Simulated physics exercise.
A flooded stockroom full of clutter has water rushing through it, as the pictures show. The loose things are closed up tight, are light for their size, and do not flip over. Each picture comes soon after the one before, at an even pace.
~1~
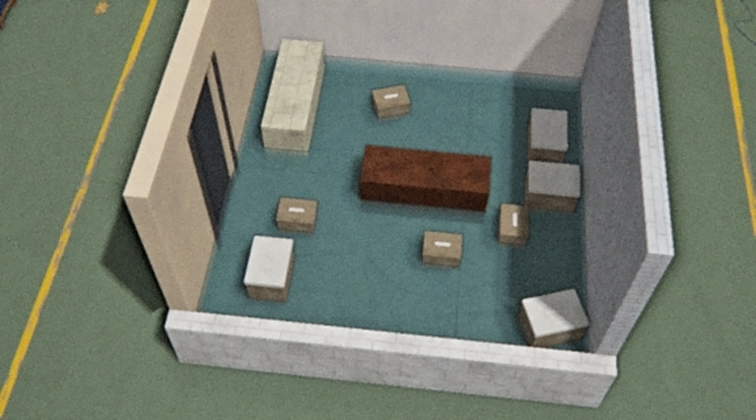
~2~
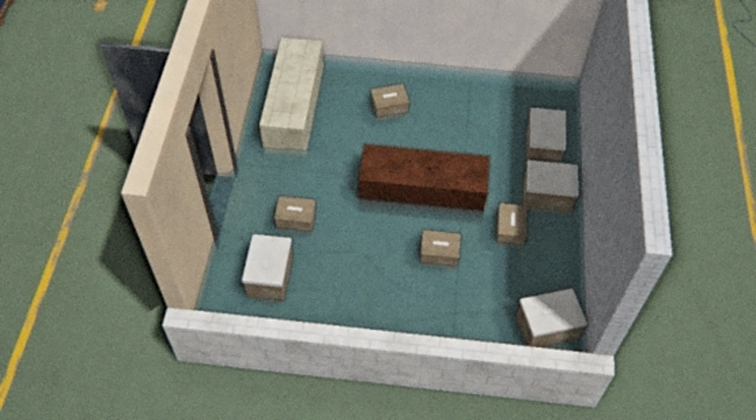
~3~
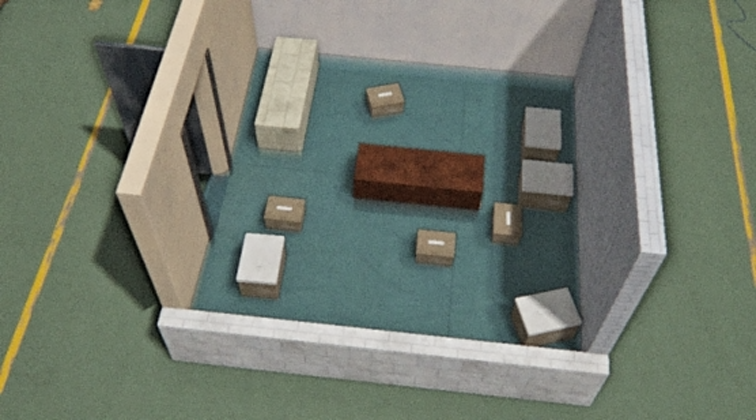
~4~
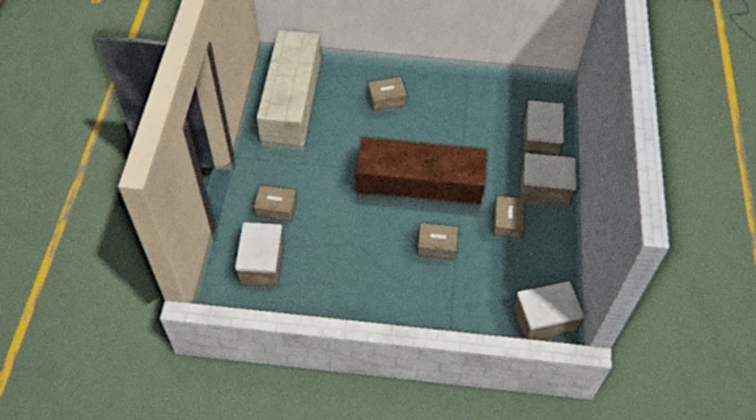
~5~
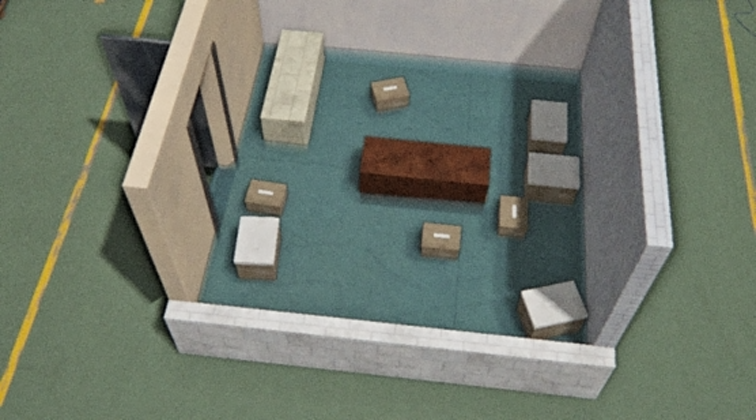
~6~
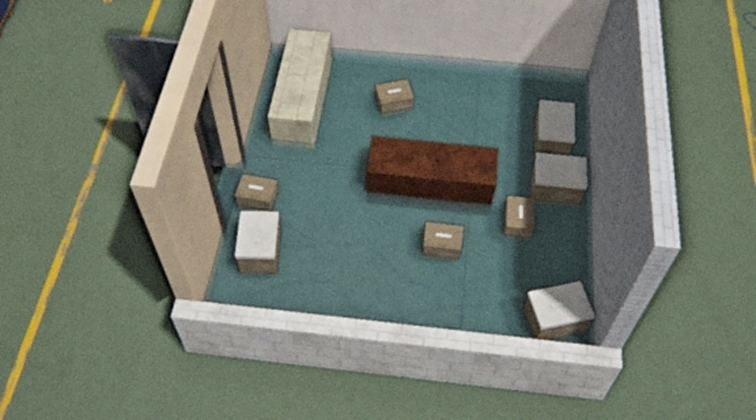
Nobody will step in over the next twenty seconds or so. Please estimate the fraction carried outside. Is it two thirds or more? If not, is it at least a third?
The likely share is a third through two thirds.
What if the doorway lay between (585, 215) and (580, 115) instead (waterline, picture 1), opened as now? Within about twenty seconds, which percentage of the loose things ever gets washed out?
Roughly 90 %.
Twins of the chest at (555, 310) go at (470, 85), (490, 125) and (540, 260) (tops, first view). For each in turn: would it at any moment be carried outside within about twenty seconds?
The first does not leave, the second does not leave, and the third does not leave.
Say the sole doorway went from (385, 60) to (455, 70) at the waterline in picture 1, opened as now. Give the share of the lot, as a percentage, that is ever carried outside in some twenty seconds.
It should be close to 60 per cent.
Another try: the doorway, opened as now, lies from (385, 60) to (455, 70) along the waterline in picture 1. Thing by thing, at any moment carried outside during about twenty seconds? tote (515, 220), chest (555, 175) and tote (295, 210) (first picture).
Lost - lost - lost.
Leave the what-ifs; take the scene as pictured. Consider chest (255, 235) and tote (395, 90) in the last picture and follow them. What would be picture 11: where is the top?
They end up close to (215, 185) and close to (369, 97).
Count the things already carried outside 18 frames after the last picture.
By that point the tally is 2.
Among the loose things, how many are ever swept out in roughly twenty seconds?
It adds up to 4.
A moment on, 1 of 8 are out; 7 afloat.
Next, 2 of 8 are out; 6 afloat.
Later, 4 of 8 are out; 4 afloat.
In the end, 4 of 8 are out; 4 afloat.
